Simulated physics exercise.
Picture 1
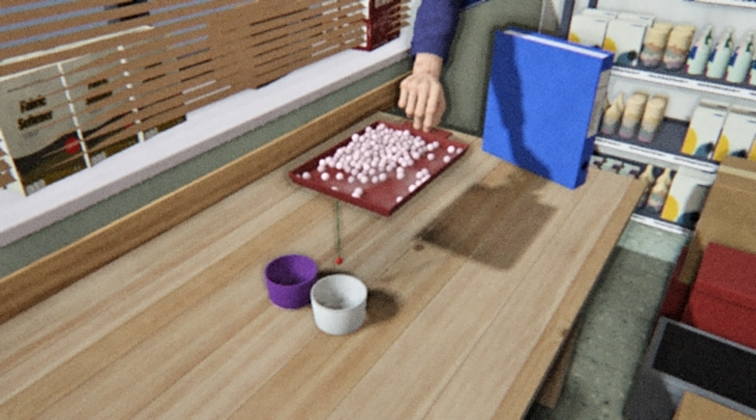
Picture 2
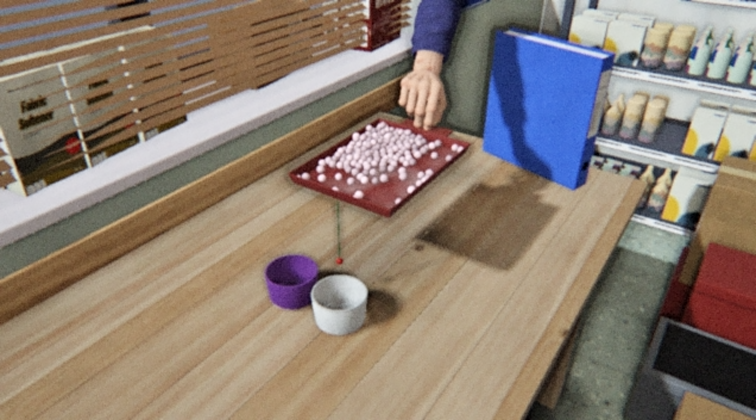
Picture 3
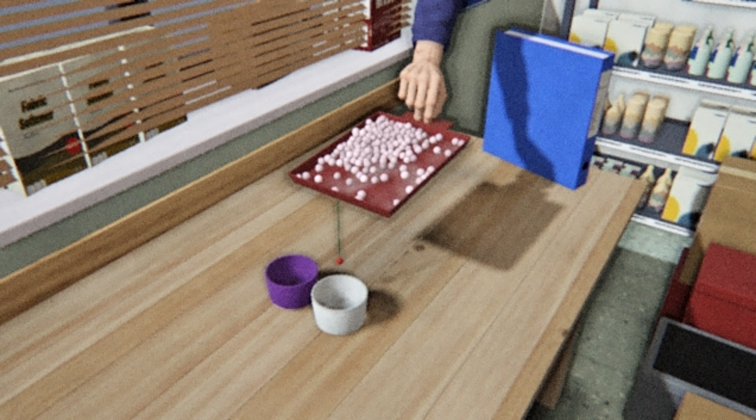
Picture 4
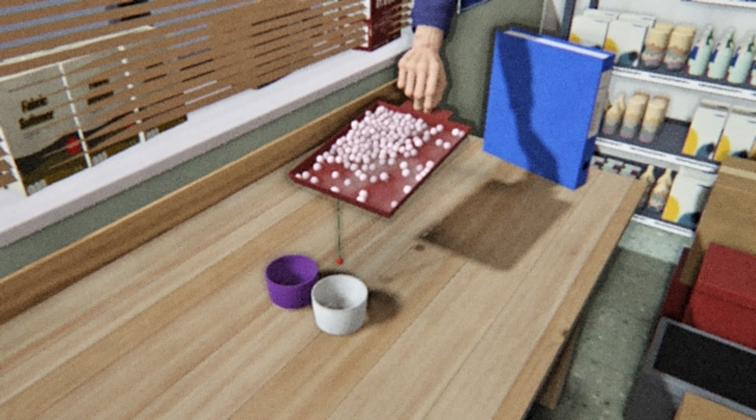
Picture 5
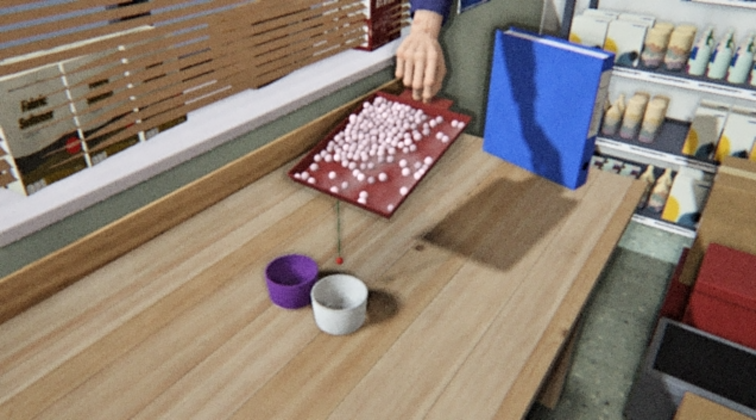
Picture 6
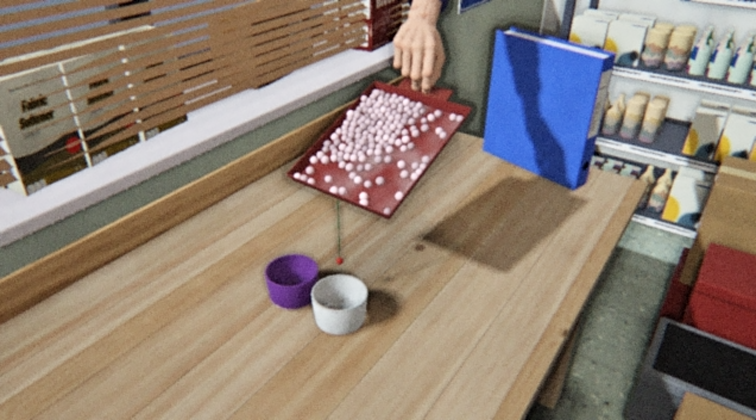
In this clip, a hand at the far end of a dark red tray of small pale pink balls gradually raises that end, steepening the tray's tilt as the balls shift, while a purple dish and a white dish stay still on the wooden table.
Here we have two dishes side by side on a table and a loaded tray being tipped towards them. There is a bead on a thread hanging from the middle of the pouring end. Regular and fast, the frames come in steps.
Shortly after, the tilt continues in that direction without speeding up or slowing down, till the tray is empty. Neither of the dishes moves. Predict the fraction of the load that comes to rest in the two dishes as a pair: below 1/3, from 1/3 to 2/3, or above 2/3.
The dishes will hold one to two thirds of the load.
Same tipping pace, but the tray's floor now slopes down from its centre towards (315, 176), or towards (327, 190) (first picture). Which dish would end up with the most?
Going by the two tries in order: The left-placed dish, then the left-placed dish.
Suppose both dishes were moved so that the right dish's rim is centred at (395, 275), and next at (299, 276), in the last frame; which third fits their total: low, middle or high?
One: Under a third. Two: Under a third.
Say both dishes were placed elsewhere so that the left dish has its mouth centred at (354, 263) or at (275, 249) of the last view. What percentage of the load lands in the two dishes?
0, then 10 %.
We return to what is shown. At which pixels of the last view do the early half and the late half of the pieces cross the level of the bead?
At (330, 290) for the first part, then at (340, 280) for the others.
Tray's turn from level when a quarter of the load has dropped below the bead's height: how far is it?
65° or so.
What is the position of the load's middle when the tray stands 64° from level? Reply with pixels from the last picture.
Somewhere about pixel (340, 212).
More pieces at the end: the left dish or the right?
Observation: The right-placed dish is the fuller of the two.
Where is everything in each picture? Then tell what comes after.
The first picture shows corners of the pouring end (293, 173) and (388, 206), level; middle of the load (374, 151), sugar pearls; left dish (274, 294); right dish (323, 318); bead on its thread (339, 261).
The second picture shows corners of the pouring end (293, 173) and (389, 207), level; middle of the load (375, 149).
The third picture shows corners of the pouring end (293, 173) and (389, 208), tipped barely, lowest at the right corner; middle of the load (375, 145), about a tenth on the move.
The fourth picture shows corners of the pouring end (293, 173) and (388, 209), tipped a little, lowest at the right corner; middle of the load (378, 137), about a tenth on the move.
The fifth picture shows corners of the pouring end (292, 172) and (388, 210), tipped a little, lowest at the right corner; middle of the load (376, 133), roughly a third on the move.
The sixth picture shows corners of the pouring end (291, 173) and (388, 211), tipped clearly, lowest at the right corner; middle of the load (374, 131), almost all on the move; left dish (275, 294); right dish (323, 318).
Just after the last frame, tray tipped steeply; roughly half on the tray; about a tenth in the right dish; just a few in the left dish; about a tenth outside both; roughly a quarter in the air.
A moment on, tray tipped past a quarter turn; roughly a third in the right dish; about a tenth in the left dish; roughly half outside both; about a tenth in the air.
Further on, tray tipped past a quarter turn; roughly a third in the right dish; about a tenth in the left dish; roughly half outside both.
When it is over, tray tipped past a quarter turn; roughly a third in the right dish; about a tenth in the left dish; roughly half outside both.
